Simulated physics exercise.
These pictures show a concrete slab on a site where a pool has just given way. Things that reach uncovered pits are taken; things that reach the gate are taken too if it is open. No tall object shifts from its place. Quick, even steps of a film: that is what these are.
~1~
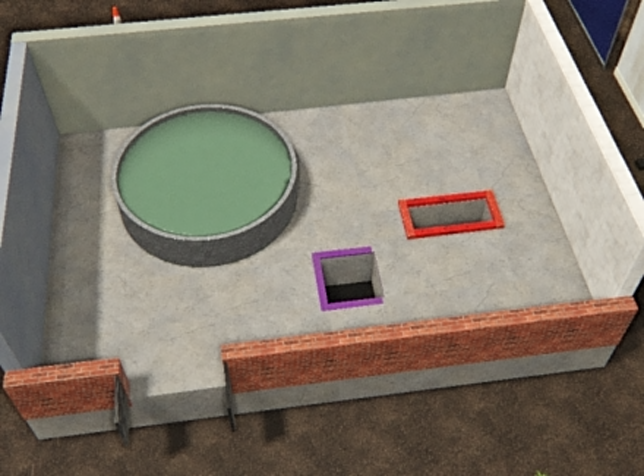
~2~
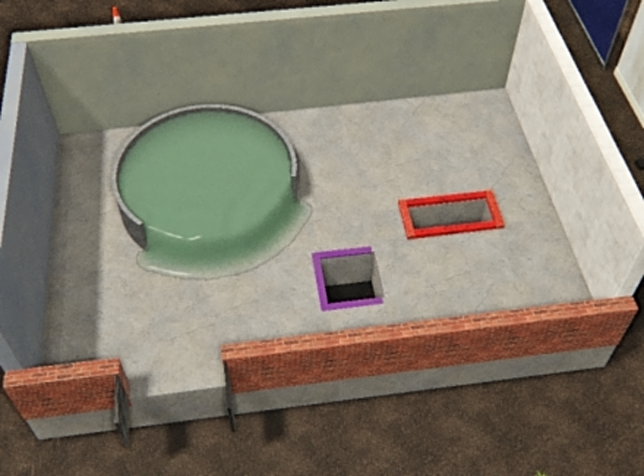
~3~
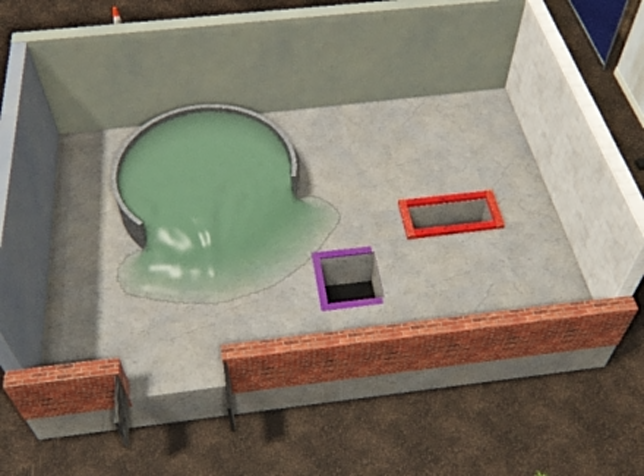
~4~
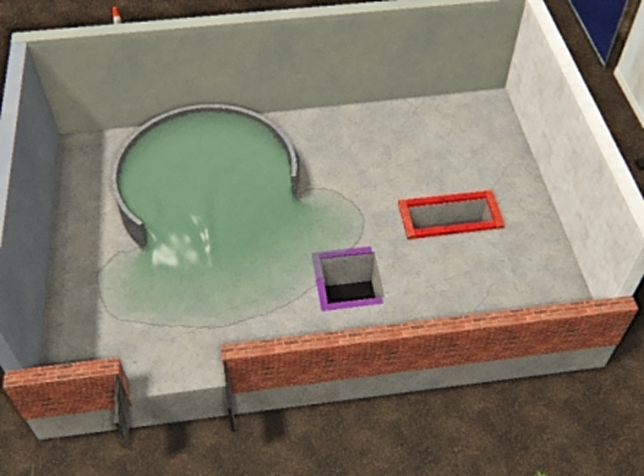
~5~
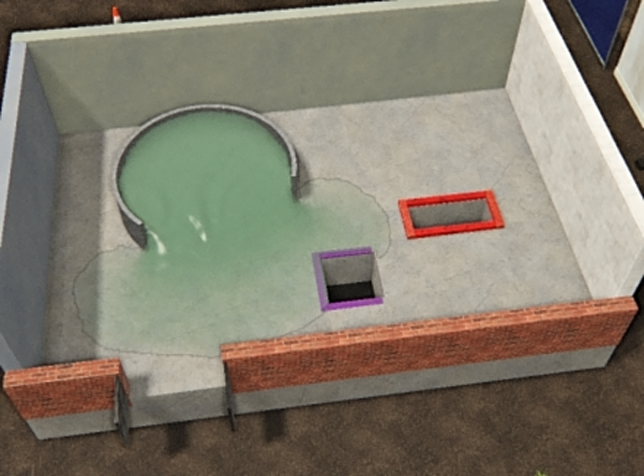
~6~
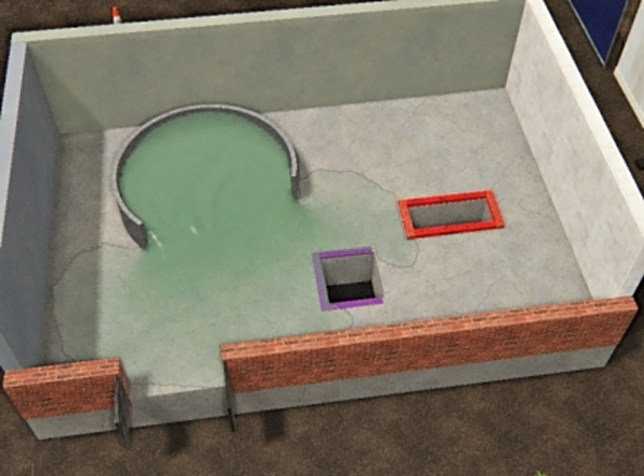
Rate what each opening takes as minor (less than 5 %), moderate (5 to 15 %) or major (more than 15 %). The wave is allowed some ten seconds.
The gate - major, the red pit - minor, the purple pit - major.
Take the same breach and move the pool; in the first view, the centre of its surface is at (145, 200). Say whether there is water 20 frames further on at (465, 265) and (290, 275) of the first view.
Well, the first one would be soaked, and the second one soaked.
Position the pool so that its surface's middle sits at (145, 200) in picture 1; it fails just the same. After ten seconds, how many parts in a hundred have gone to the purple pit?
The purple pit ends up with 20 per cent.
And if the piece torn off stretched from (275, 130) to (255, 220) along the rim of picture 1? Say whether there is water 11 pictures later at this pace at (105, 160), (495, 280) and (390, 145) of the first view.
First point spared, second point swamped, third point swamped.
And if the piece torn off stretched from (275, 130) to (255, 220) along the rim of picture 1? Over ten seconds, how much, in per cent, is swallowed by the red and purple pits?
For red it's about 8 per cent, and for purple about 30 per cent.
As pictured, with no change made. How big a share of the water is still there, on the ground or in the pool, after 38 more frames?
Some 56 parts in a hundred have not run off.
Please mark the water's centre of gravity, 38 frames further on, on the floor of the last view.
I'd say around (275, 248).
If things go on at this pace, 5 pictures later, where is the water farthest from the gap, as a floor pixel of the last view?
About (507, 284).
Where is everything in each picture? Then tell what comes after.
The first picture shows still water in the round tank at (205, 171).
In the second picture, the front is at (306, 207), out from the gap at (236, 250).
In the third picture, water pours out at (236, 252) and has run to (125, 283).
In the fourth picture, water pours out at (237, 253) and has run to (354, 212).
In the fifth picture, water pours out at (237, 253) and has run to (85, 313).
In the sixth picture, water pours out at (237, 254) and has run to (79, 357).
A moment on, water covers 40 % of the floor; the gate 3 %, the red pit 0 %, the purple pit 5 %.
Next, water covers 45 % of the floor; the gate 8 %, the red pit 0 %, the purple pit 9 %.
Then, water covers 55 % of the floor; the gate 17 %, the red pit 0 %, the purple pit 15 %.
Later, water covers 80 % of the floor; the gate 23 %, the red pit 0 %, the purple pit 21 %.
In the end, water covers 95 % of the floor; the gate 27 %, the red pit 0 %, the purple pit 27 %.
